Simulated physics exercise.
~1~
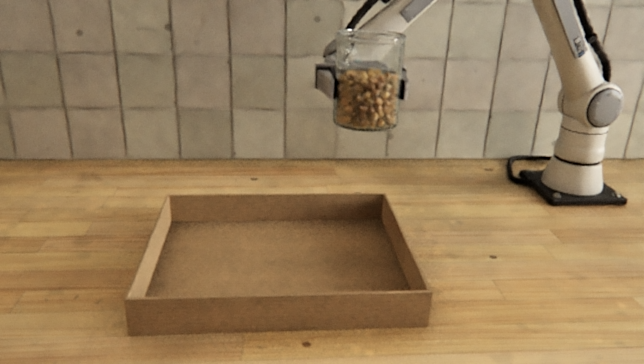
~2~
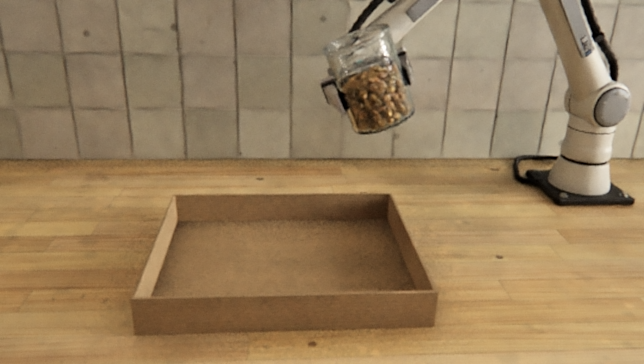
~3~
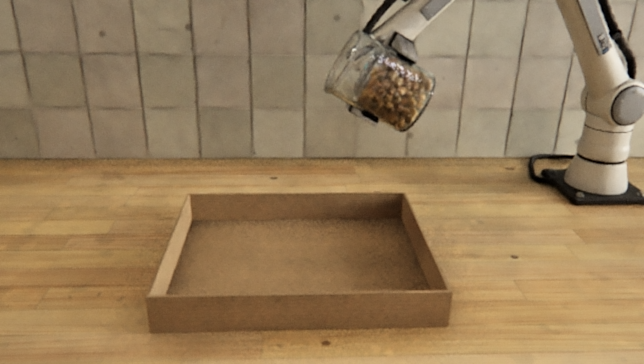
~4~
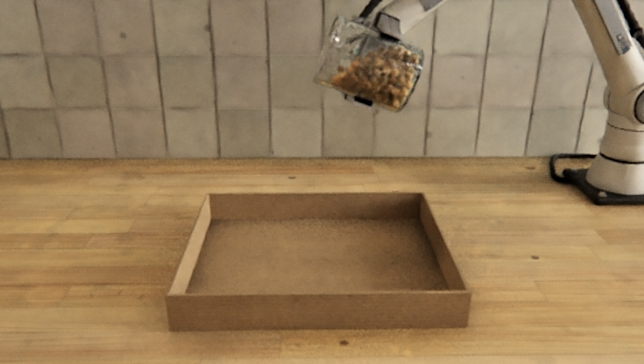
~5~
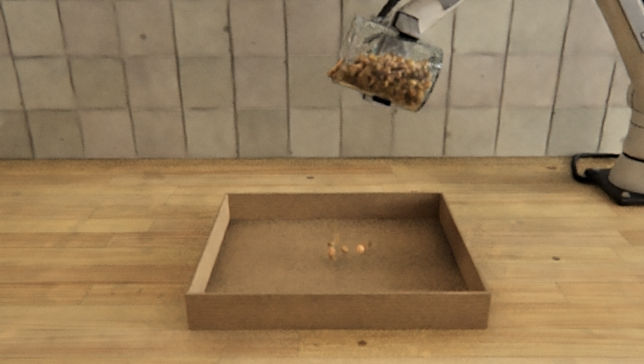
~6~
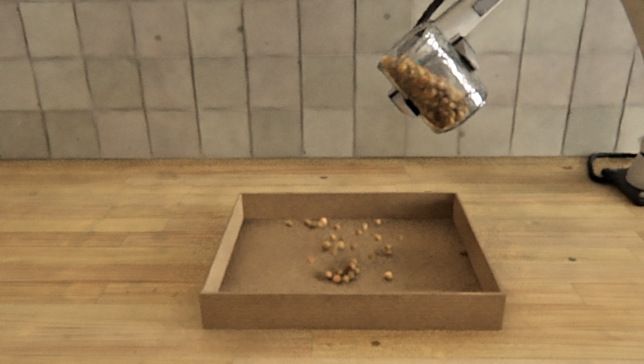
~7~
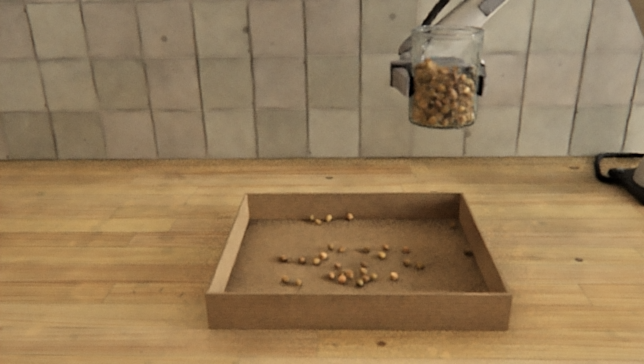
At the start, a robot arm holds a clear glass jar of dried chickpeas upright above a wooden table, with an empty, shallow brown tray below. The arm tips the jar over until it lies nearly on its side, and the chickpeas slide toward its mouth. A few spill out and land in the tray. More scatter across the tray floor as the arm begins to turn the jar back up. Finally the jar is upright again, still holding most of the chickpeas, while a small, loose scattering rests in the tray.
